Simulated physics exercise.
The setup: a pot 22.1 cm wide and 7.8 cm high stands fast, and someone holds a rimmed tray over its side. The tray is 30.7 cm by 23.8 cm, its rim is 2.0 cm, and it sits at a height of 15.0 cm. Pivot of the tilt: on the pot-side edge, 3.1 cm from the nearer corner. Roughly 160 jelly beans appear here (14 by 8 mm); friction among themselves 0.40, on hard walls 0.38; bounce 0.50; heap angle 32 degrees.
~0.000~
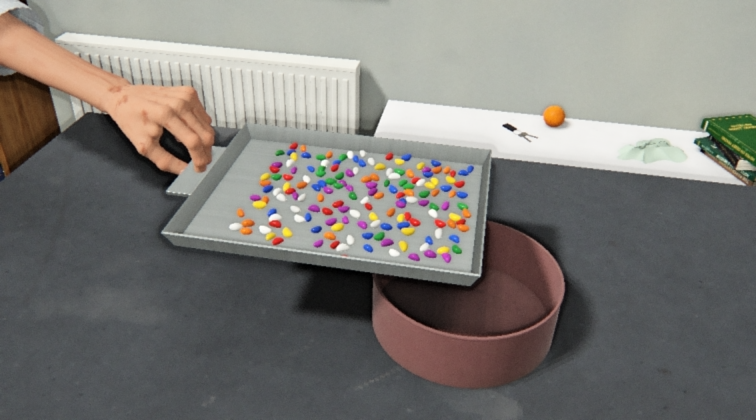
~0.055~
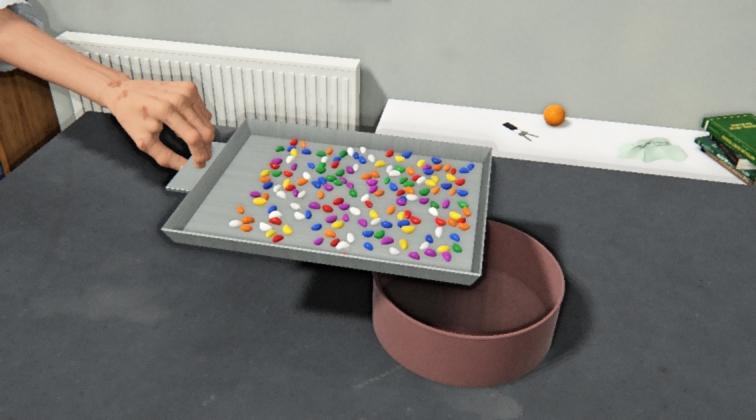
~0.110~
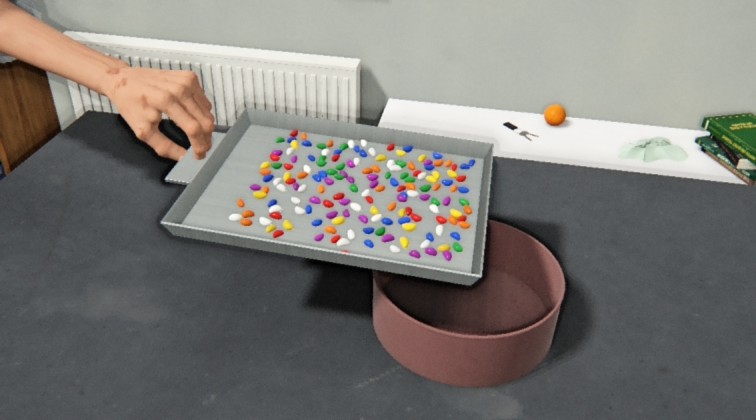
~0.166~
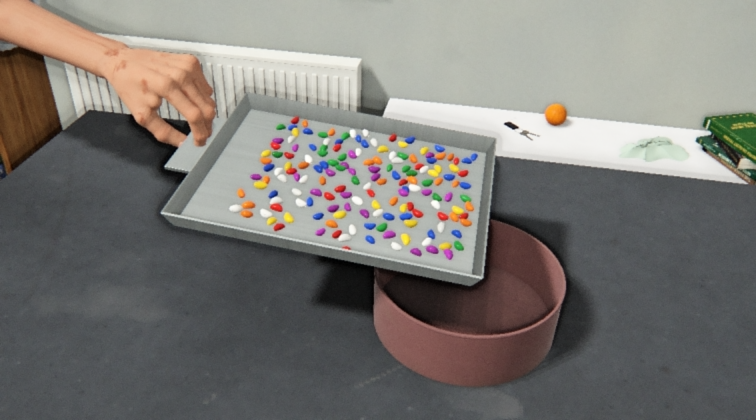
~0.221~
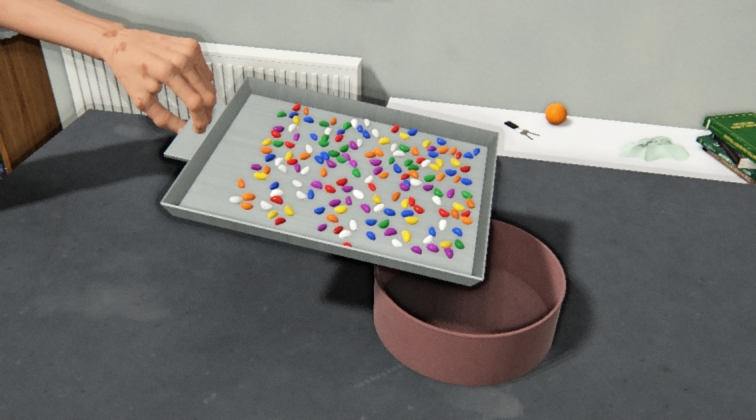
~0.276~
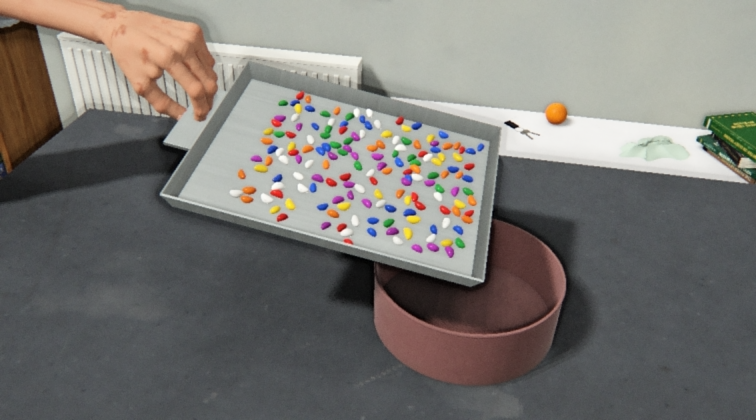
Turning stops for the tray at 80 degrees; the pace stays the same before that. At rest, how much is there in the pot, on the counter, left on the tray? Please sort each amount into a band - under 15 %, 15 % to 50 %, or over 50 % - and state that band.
Pot: Under 15 %; counter: Over 50 %; tray: Under 15 %.
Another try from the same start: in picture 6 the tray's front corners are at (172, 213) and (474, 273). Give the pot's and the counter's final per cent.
That works out as pot 0 and counter 100.
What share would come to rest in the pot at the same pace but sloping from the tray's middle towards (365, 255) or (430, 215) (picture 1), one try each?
Estimate: Some 0 % and some 75 % respectively.
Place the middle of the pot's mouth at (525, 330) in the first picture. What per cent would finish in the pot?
The share would be some 100 per cent.
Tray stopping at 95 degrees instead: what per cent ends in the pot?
It would be near 5 per cent.
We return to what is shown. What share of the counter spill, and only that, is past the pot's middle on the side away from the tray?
That comes to roughly 80 percent.
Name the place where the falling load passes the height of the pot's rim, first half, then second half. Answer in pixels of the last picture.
Early: About (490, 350); late: About (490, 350).
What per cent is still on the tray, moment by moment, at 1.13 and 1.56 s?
Earlier moment 70, later moment 10.
After 0.79 s, tilt 45 degrees; the tray holds 100 %, the pot 0 %.
Then, at 1.13 s, tilt 66 degrees; the tray holds 70 %, the pot 0 %.
After 1.56 s, tilt 80 degrees; the tray holds 10 %, the pot 5 %.
At rest (2.7 s), pot 5 %, counter 90 %, tray 5 %.
